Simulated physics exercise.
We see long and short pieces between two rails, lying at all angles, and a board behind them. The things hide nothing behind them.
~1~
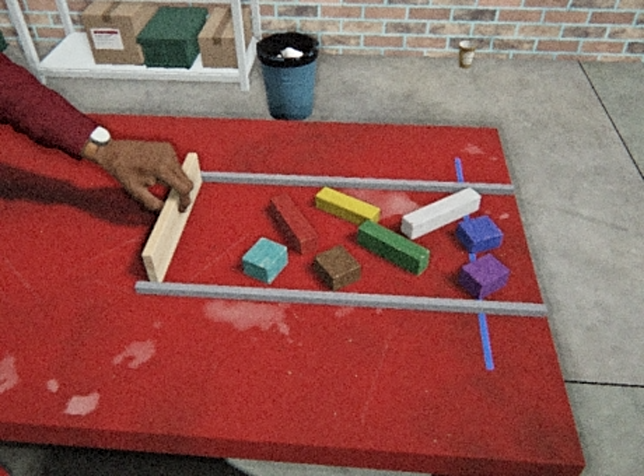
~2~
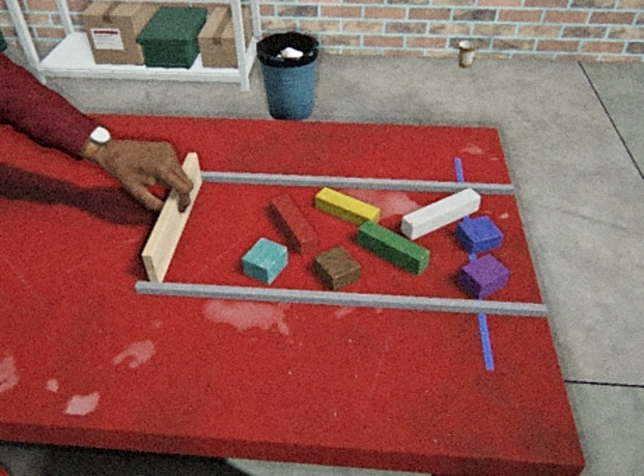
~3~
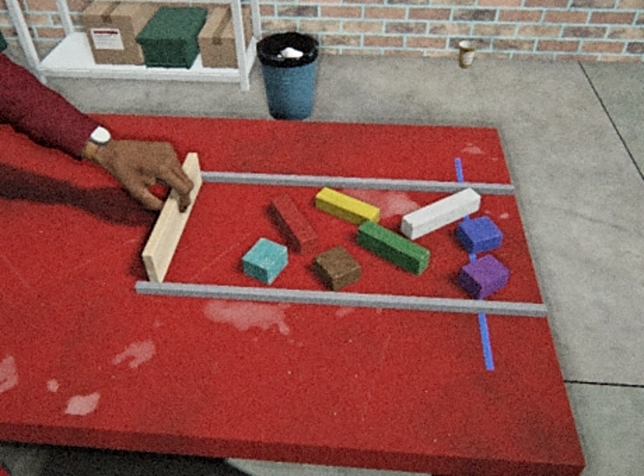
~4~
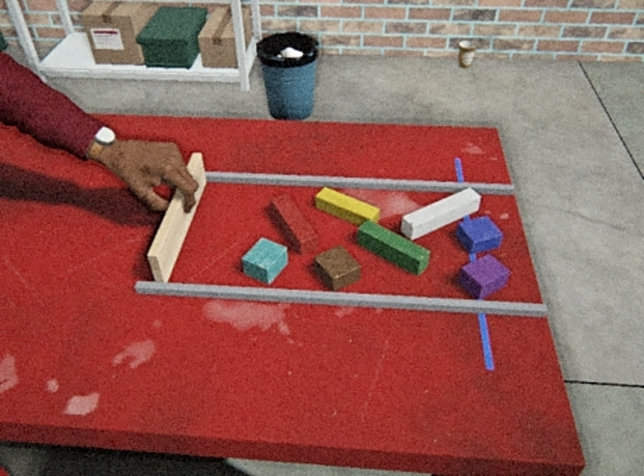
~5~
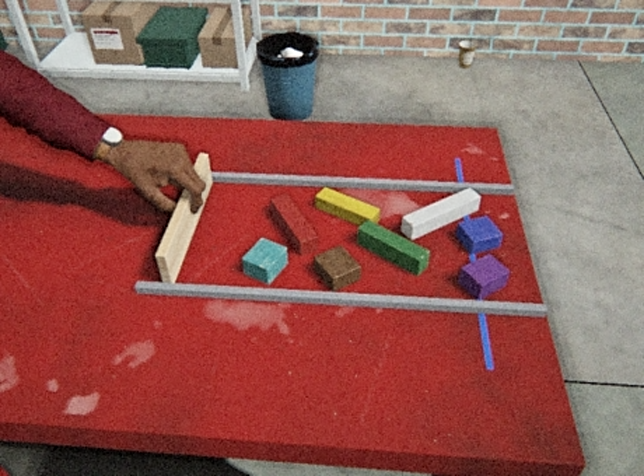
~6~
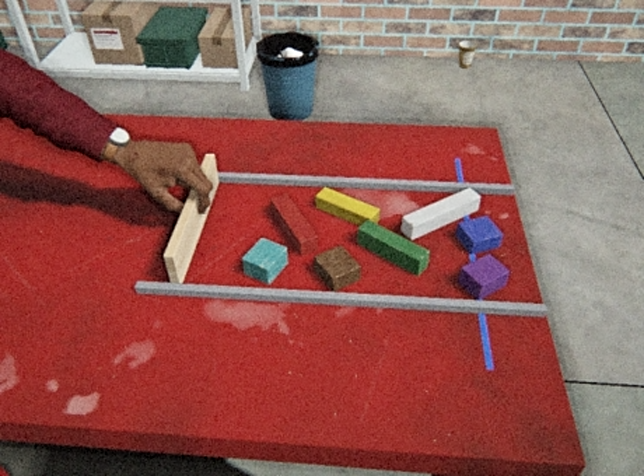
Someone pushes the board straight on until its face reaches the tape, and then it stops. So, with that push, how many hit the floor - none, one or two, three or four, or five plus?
The count of pieces that drop is three or four, then.
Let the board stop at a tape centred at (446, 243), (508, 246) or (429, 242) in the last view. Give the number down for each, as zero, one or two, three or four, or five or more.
Counts for the three tries are none at all, five or more and zero.
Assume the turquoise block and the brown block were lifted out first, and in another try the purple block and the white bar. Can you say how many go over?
First 2, then 1.
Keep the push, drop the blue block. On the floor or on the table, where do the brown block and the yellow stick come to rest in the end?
As for the brown block, it is left in place; as for the yellow stick, it is left in place.
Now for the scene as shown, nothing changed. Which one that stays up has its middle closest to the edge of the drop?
It's the green bar that ends up nearest.
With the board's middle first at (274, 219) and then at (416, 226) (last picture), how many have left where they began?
2 by the first point, 8 by the second.
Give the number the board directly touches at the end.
The figure is 3.
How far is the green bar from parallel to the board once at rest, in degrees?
About 25°.
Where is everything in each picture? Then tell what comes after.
In the first picture, blue block (479, 235); purple block (484, 276); white bar (441, 213); board (176, 214); tape (471, 244).
In the second picture, purple block (484, 277); turquoise block (266, 261).
In the third picture, white bar (441, 213); red bar (294, 224).
In the fourth picture, blue block (479, 235); board (181, 214).
In the fifth picture, purple block (484, 277); green bar (392, 247).
In the sixth picture, blue block (479, 235); purple block (484, 277); white bar (441, 213); board (195, 215); tape (471, 244).
Soon after, none off yet; blue block at rest near (479, 235); purple block at rest near (484, 277); white bar at rest near (441, 213).
In the end, the number that fall off is three or four; gone, white bar, purple block and blue block.
